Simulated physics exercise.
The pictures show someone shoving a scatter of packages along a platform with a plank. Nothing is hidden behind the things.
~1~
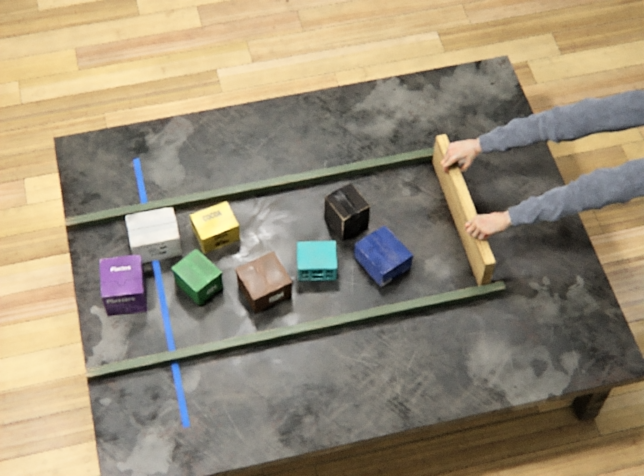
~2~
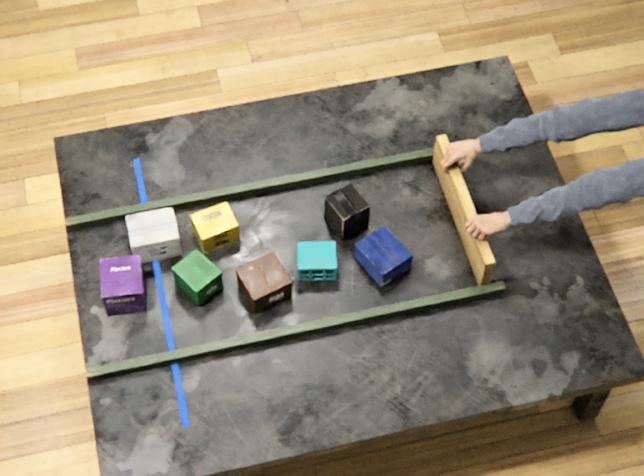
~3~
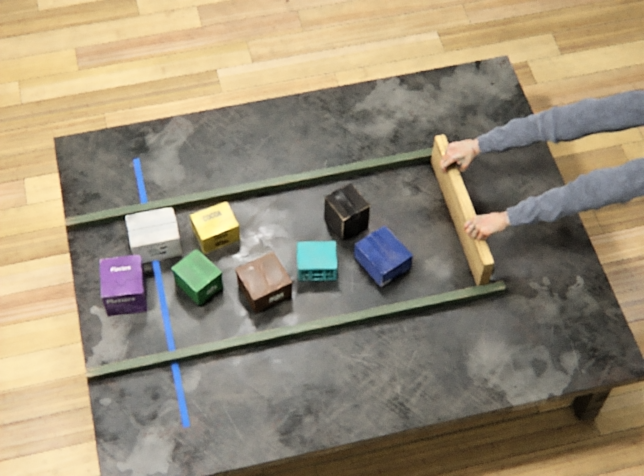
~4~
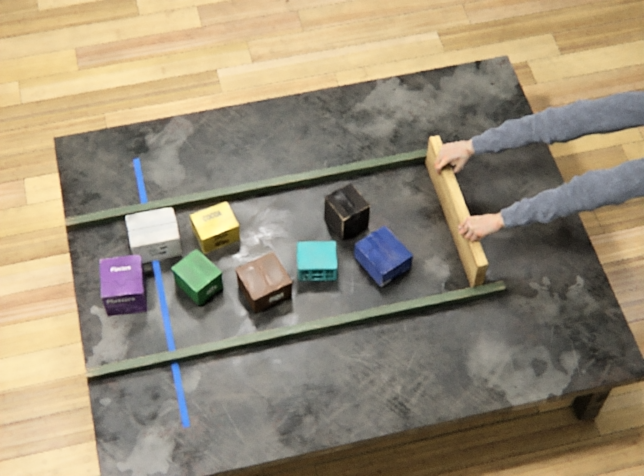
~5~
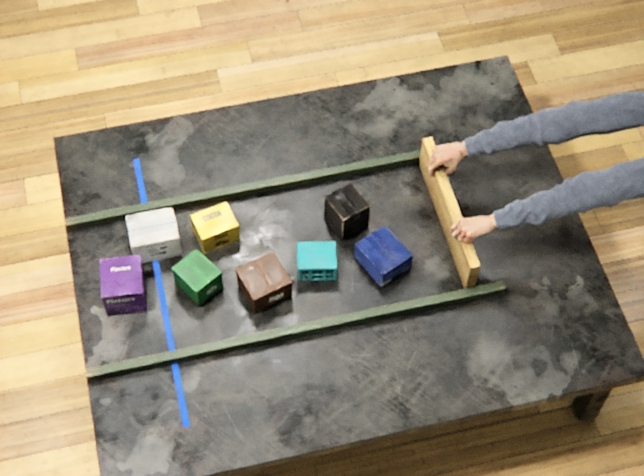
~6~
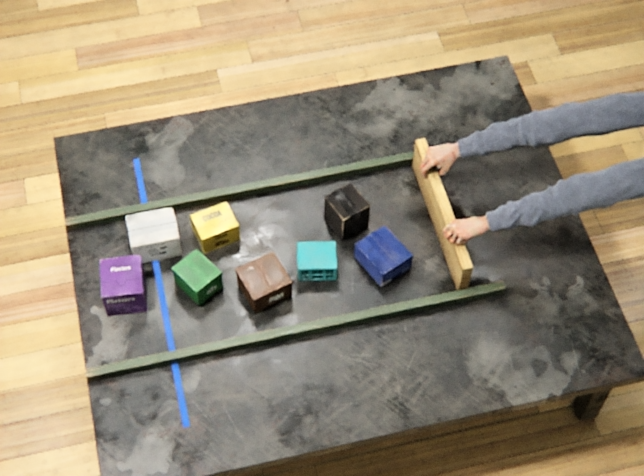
On a dark tabletop scattered with colored boxes between two green strips, a pair of hands held a wooden plank still at the right, then slid it a short way left toward the unmoving boxes.
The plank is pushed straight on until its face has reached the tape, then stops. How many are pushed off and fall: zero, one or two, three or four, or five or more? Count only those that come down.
The number that fall off is three or four.
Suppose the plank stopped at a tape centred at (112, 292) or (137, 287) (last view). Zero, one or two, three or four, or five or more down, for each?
In that order: Five or over; three to four.
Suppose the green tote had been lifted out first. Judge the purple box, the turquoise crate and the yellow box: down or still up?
The purple box is lost; the turquoise crate does not fall; the yellow box stays on.
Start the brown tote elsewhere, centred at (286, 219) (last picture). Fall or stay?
From there it survives.
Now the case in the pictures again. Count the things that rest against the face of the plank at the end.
In contact: 2.
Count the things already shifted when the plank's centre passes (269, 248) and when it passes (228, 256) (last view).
7 and 8.
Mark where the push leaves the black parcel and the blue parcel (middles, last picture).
The black parcel stops around (136, 250); the blue parcel around (142, 300).
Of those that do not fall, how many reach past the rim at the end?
The number is 0.
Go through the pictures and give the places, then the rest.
Purple box (124, 286); white parcel (154, 236); green tote (198, 278); plank (462, 209); tape (159, 283), in the first frame.
White parcel (154, 236); black parcel (347, 212), in the second frame.
Green tote (198, 278); plank (461, 210), in the third frame.
Purple box (124, 286); blue parcel (383, 256), in the fourth frame.
White parcel (154, 236); brown tote (264, 283), in the fifth frame.
Purple box (124, 286); white parcel (154, 236); green tote (198, 278); plank (441, 214); tape (159, 283), in the sixth frame.
Early on, none off yet; purple box at rest near (124, 286); white parcel at rest near (154, 236); green tote travelled a little near (188, 278).
Finally, the number that fall off is three or four; lost, brown tote, green tote, white parcel and purple box.
